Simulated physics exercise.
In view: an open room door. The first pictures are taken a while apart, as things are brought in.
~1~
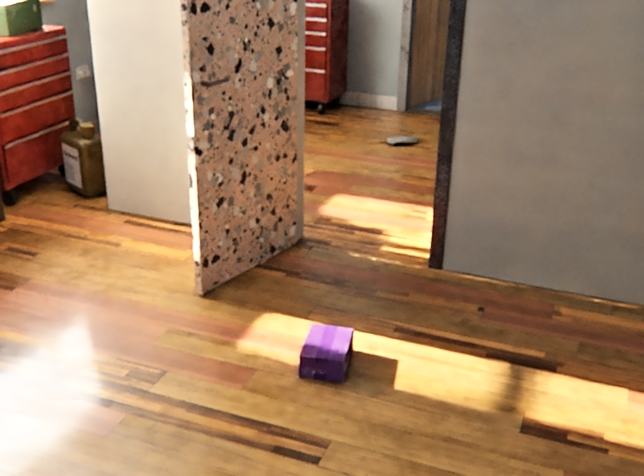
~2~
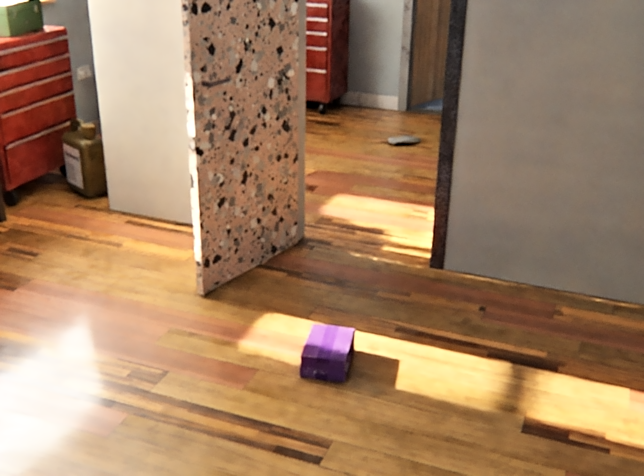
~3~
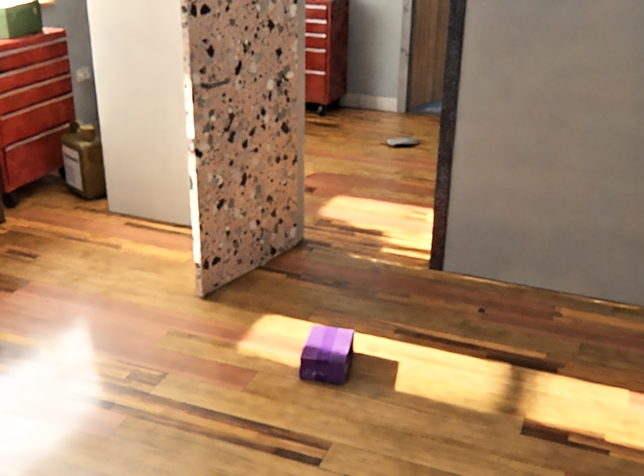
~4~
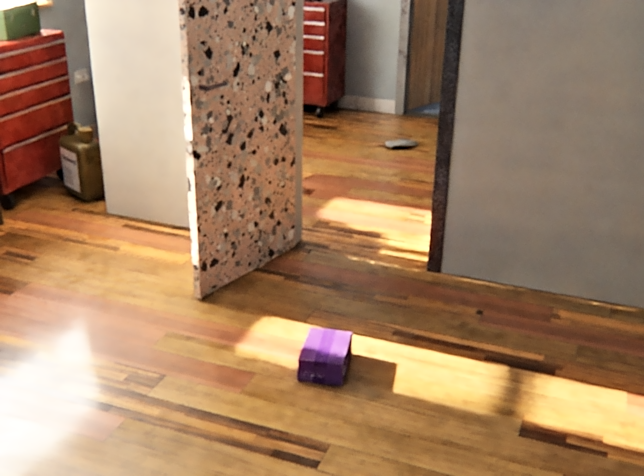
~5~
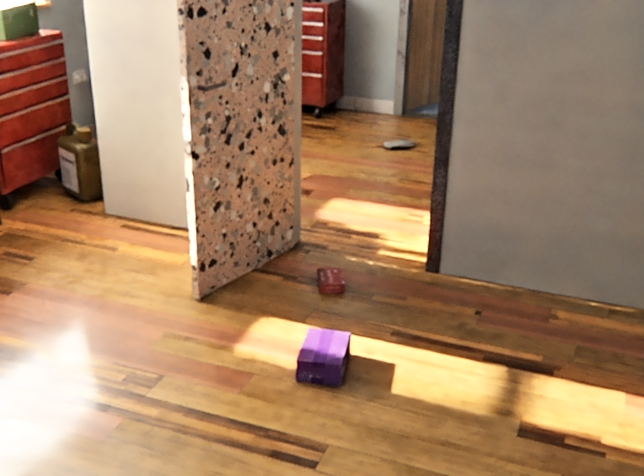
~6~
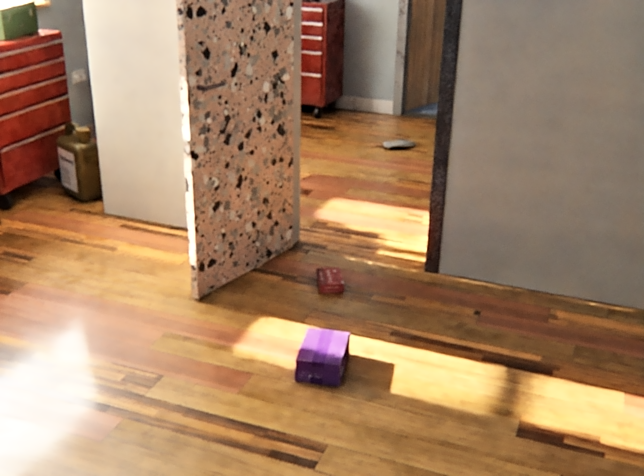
A speckled, stone-patterned door stands wide open in a sunlit room with a wood-plank floor, seen from slightly above, with a purple parcel lying in front of it. Red drawer cabinets stand at left and beyond the doorway, near a brownish container and grey panels. The door and parcel stay still as the view shifts very slightly, and a small red packet appears behind the parcel.
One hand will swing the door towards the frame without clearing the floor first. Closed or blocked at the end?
Here the door closes.
Then, 1.60 s after the last picture, open by 51°.
Then, 2.20 s after the last picture, open by 24°; red packet slid about its own width near (365, 269).
At rest, open by 0°; moved from the start, red packet; purple parcel in place. Seen from the same camera at the end, red packet near (383, 253).
